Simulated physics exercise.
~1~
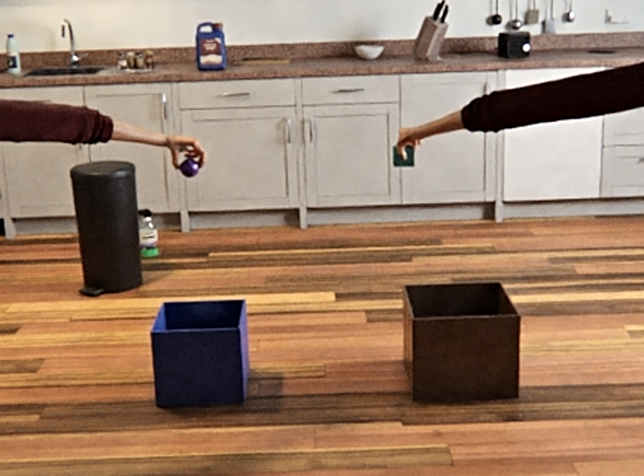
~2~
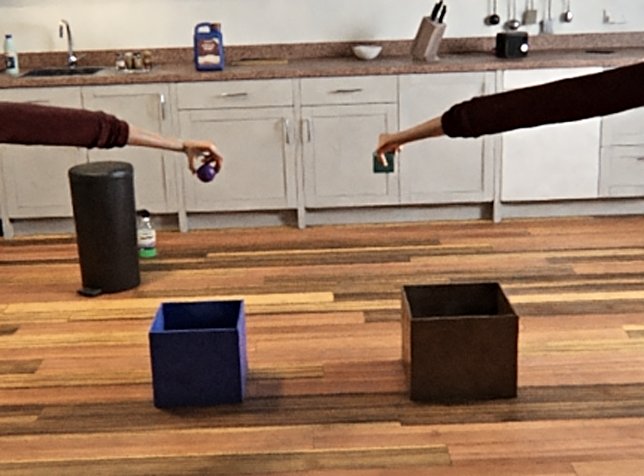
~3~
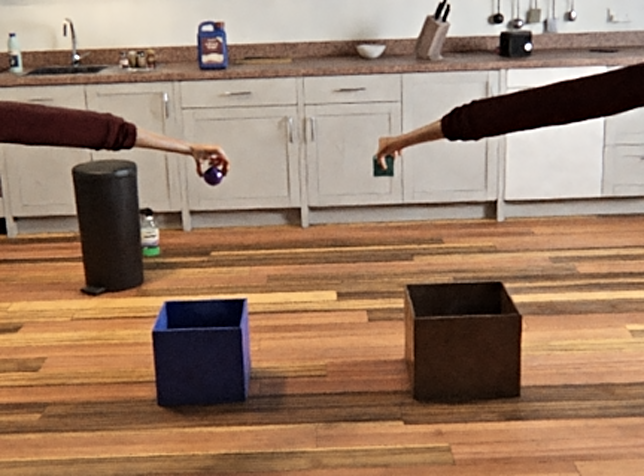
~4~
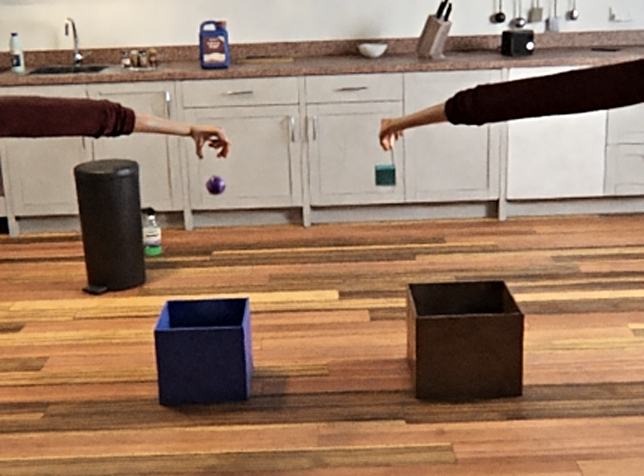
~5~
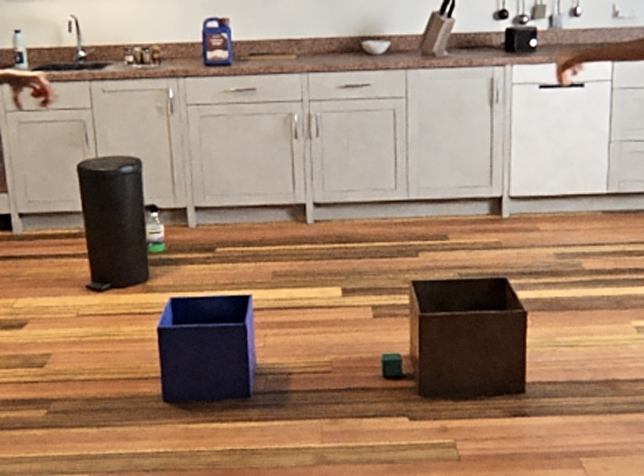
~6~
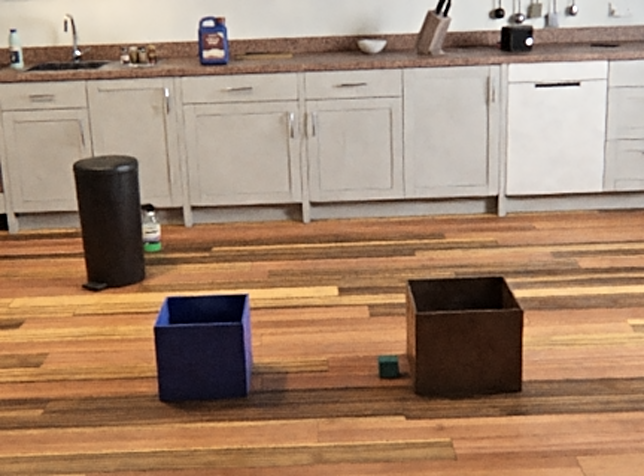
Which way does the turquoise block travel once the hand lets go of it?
It moves down, falling to the floor beside the brown box.
